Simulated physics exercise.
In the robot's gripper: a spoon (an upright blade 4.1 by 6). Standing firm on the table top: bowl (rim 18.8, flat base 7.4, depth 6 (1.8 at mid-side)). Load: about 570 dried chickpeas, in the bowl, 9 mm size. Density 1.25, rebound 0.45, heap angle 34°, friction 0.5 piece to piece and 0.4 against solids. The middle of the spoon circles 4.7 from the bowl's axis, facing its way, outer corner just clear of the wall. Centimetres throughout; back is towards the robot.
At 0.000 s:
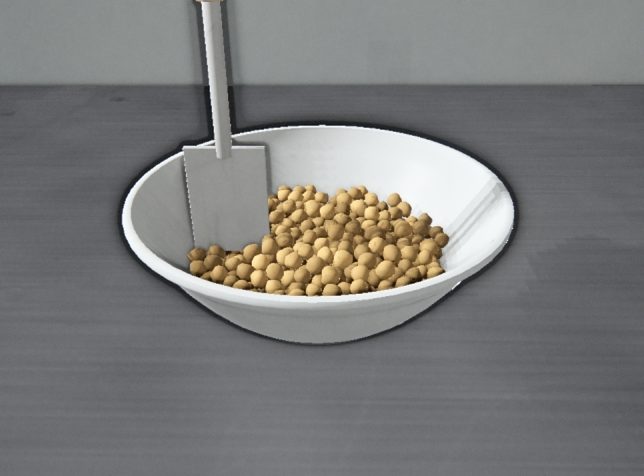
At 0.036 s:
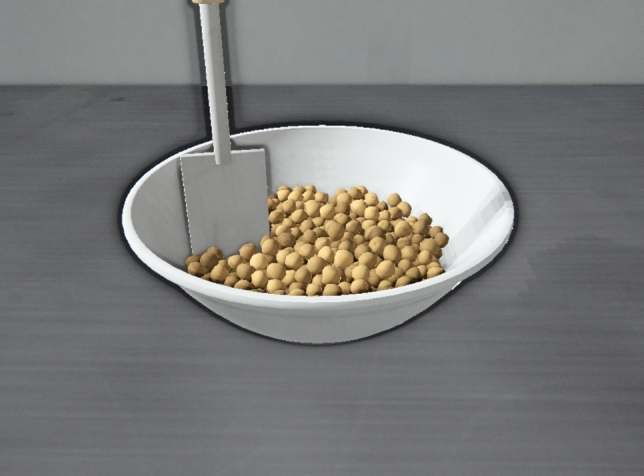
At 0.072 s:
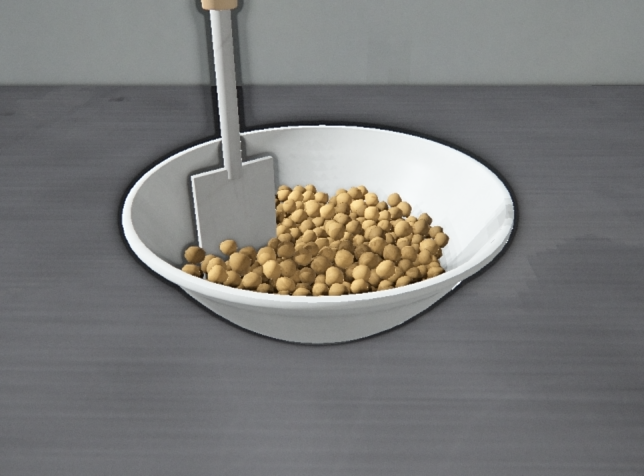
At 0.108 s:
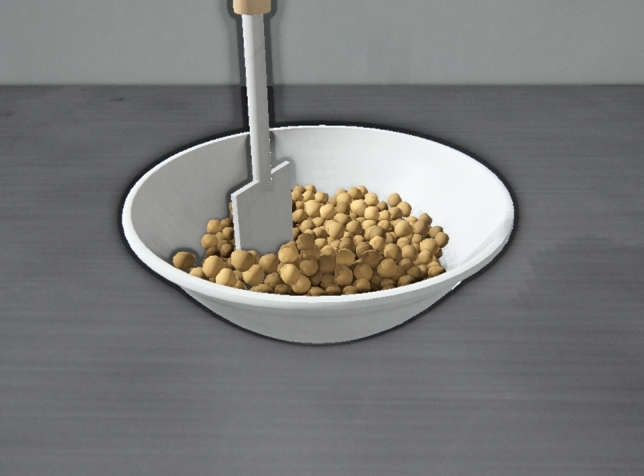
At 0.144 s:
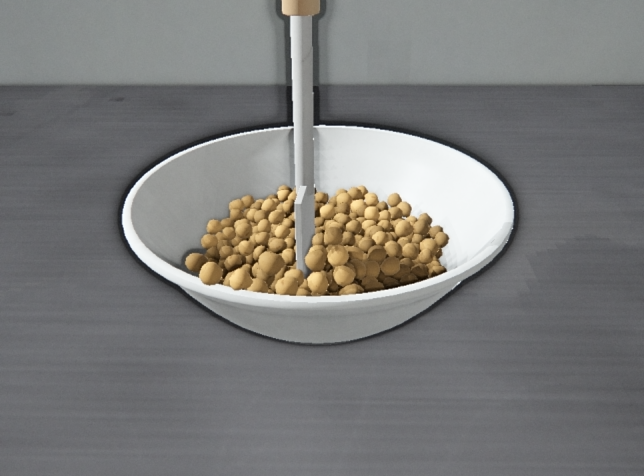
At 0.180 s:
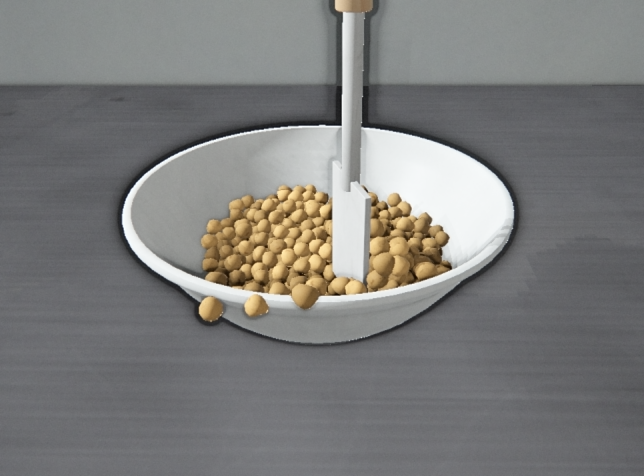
Flat white blade sweeping from left to right through dried chickpeas in a white bowl, turning edge-on and pushing three over the near rim.
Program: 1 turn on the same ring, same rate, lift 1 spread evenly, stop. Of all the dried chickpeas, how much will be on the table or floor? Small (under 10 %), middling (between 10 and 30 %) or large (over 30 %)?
On the table or floor the share is small, under 10 %.
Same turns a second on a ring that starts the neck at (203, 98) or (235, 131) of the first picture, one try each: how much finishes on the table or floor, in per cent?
Some 0 and 5 per cent.
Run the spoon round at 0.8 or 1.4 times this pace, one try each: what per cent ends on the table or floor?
Some 0 and 15 per cent.
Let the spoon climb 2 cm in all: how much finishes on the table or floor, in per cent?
About 0 per cent.
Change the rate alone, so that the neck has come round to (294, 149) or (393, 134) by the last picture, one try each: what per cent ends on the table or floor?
Some 0 and 10 per cent.
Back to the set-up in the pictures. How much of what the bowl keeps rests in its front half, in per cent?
About 45 per cent.
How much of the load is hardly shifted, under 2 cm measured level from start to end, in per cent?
Some 60 per cent.
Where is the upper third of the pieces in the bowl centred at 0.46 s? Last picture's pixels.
At about (292, 207).
By 0.32 s, 204° round, highest piece 8 above the table; 551 in the bowl, 5 on the table or floor, 11 in flight or on the tool.
By 0.46 s, 299° round, highest piece 7 above the table; 538 in the bowl, 21 on the table or floor, 8 in flight or on the tool.
By 0.73 s, 0° round, highest piece 5 above the table; 534 in the bowl, 33 on the table or floor.
By 1.43 s, 0° round, highest piece 5 above the table; 534 in the bowl, 33 on the table or floor.
Final count, 534 in the bowl, 33 on the table or floor. That is 6 % on the table or floor.
